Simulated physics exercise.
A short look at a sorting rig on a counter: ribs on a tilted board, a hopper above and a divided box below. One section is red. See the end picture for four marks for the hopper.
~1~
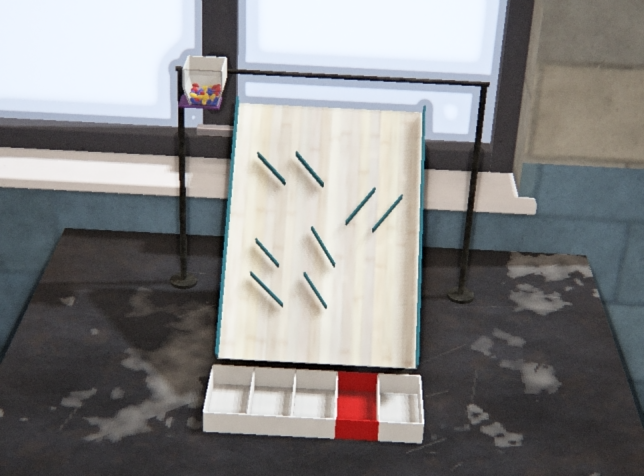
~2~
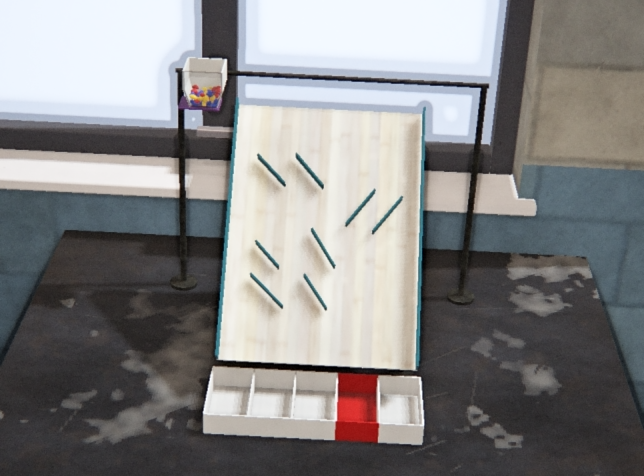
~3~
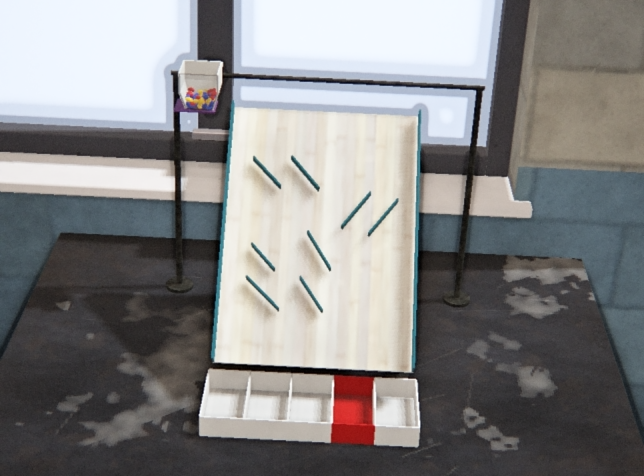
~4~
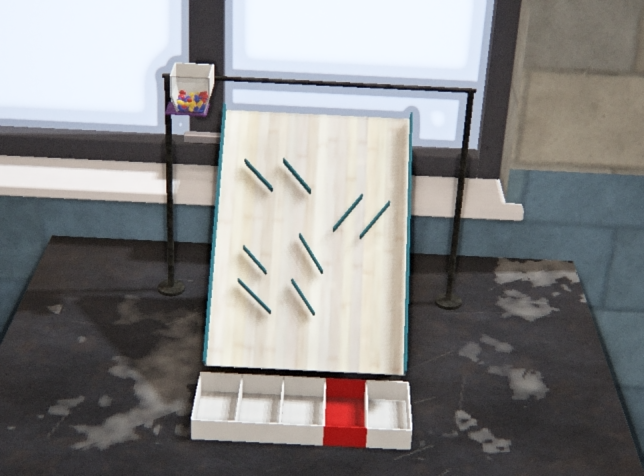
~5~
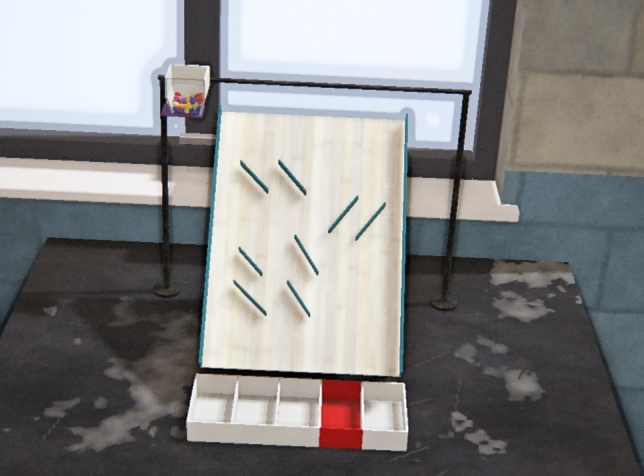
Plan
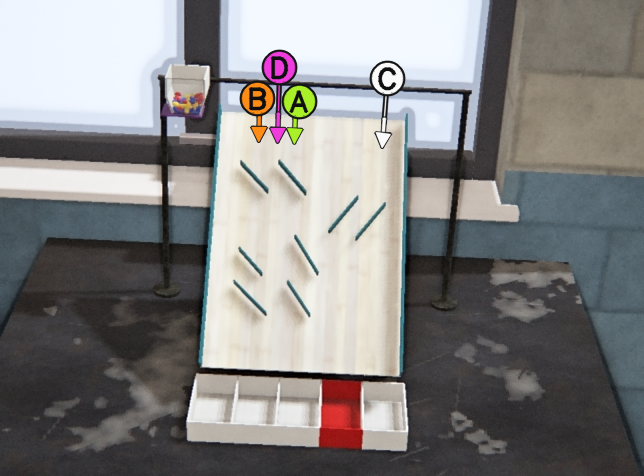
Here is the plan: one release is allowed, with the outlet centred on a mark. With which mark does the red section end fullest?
The answer is mark A.
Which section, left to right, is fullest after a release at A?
It is the fourth one.
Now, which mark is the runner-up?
The answer is D.
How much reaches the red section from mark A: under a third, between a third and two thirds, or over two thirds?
It is over two thirds.
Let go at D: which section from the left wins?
The fourth from the left.
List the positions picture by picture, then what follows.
The first frame shows hopper at (206, 95), jelly beans, door shut.
The second frame shows ribs (258, 153) to (285, 182), (296, 153) to (323, 185), (346, 223) to (375, 189).
The third frame shows ribs (369, 233) to (398, 198), (251, 242) to (274, 268), (308, 230) to (331, 268).
The fourth frame shows ribs (238, 278) to (270, 311), (292, 279) to (314, 313).
The fifth frame shows red section at (341, 437), number 4 of 5 from the left.
On the marked copy, mark A meets the board at (294, 138); mark B meets the board at (258, 136); mark C meets the board at (382, 142); mark D meets the board at (277, 137).
For mark A, most in the red section, about a quarter in other sections.
For mark B, about a third in the red section, about two thirds in other sections, a stray few held on the board.
For mark C, about a third in the red section, about two thirds in other sections.
For mark D, about two thirds in the red section, about a third in other sections.
